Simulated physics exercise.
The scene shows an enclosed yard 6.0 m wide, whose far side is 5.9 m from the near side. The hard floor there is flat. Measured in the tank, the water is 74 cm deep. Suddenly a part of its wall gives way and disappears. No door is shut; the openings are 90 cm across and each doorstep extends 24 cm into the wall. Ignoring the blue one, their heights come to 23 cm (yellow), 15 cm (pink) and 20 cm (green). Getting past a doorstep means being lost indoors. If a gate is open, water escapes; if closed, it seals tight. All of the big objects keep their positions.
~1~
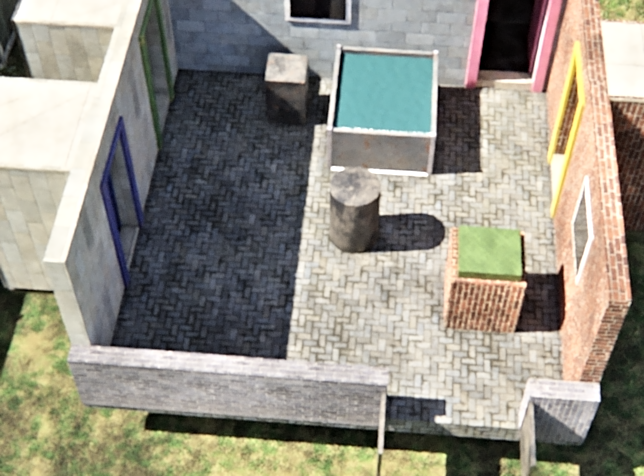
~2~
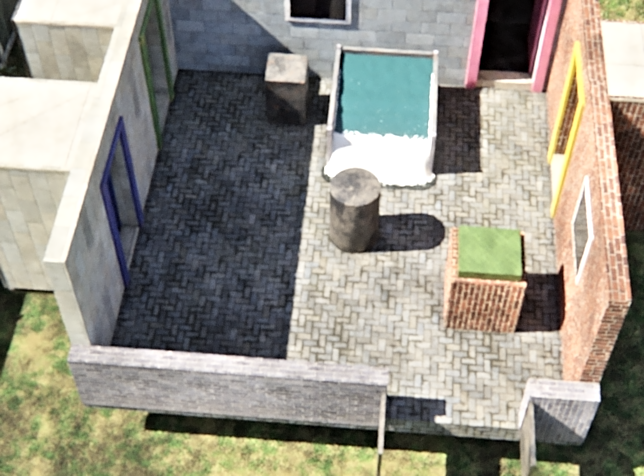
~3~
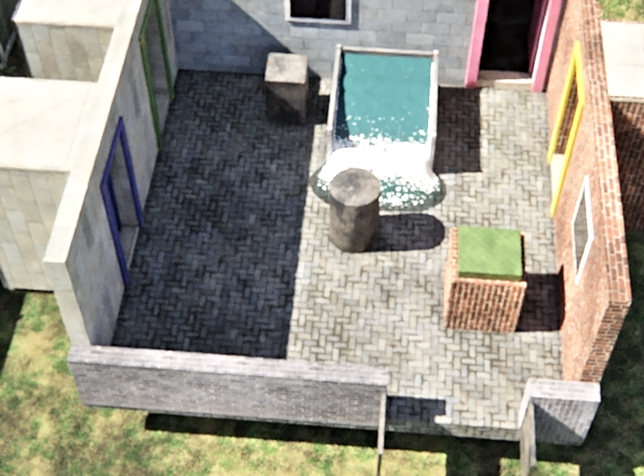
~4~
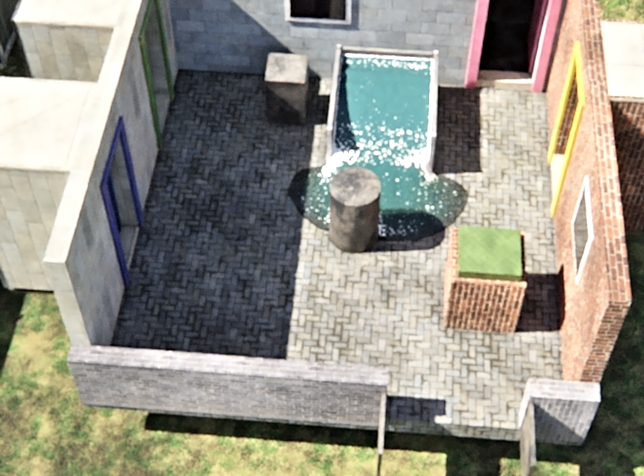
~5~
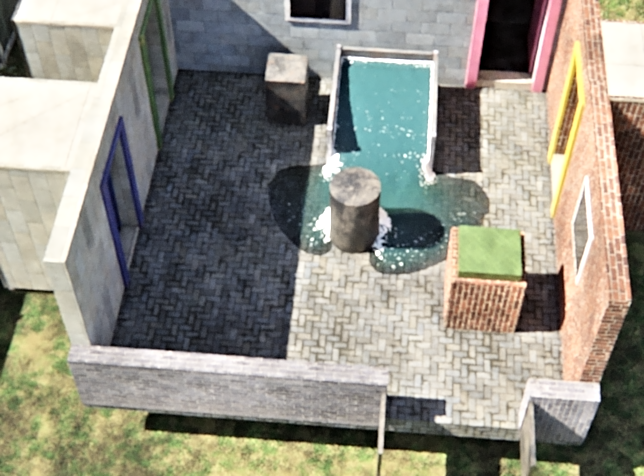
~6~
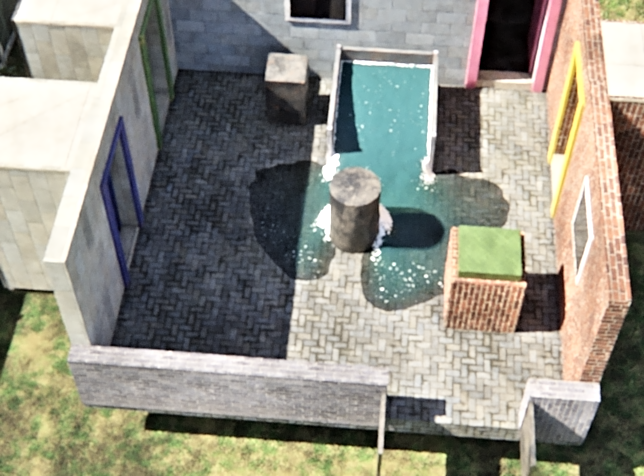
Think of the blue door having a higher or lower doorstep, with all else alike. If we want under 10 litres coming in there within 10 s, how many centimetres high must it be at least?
About 12 centimetres.
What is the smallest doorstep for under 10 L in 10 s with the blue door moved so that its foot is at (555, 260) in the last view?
You'd want it roughly 28 cm high.
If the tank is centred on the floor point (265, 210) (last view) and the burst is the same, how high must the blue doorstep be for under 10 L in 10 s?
A height near 6.5 cm.
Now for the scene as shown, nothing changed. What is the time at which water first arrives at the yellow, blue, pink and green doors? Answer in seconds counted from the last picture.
So yellow sees it at 1.1 s, blue at 1.0 s, pink at 2.8 s and green at 2.4 s.
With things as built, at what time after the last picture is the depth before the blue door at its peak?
Near 2.0 seconds.
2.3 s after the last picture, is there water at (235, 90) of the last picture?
At that moment it's not yet touched.
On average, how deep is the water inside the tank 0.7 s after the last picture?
I'd put it near 30 cm.
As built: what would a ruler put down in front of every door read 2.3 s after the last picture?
Yellow door 5 cm, blue door 12 cm, pink door 0 cm, green door 1 cm.
Then, 0.7 s after the last picture water covers 35 % of the floor, deepest (42 cm) near (366, 215); it has not reached the blue door.
Then, 2.3 s after the last picture water covers 70 % of the floor, deepest (22 cm) near (541, 256); 12 cm at the blue door, 39 litres in over its 6 cm doorstep.
Then, 9.3 s after the last picture water covers 95 % of the floor, deepest (8 cm) near (170, 105); 3 cm at the blue door, 60 litres in over its 6 cm doorstep.
At the blue door as built, the water peaked near 12 cm, 2.1 s after the last picture.
Run again over the same 10 s with other heights there, 18 litres in over 10.5 cm, 3 litres over 14.5 cm. The limit of 10 litres is kept from about 12 cm up.
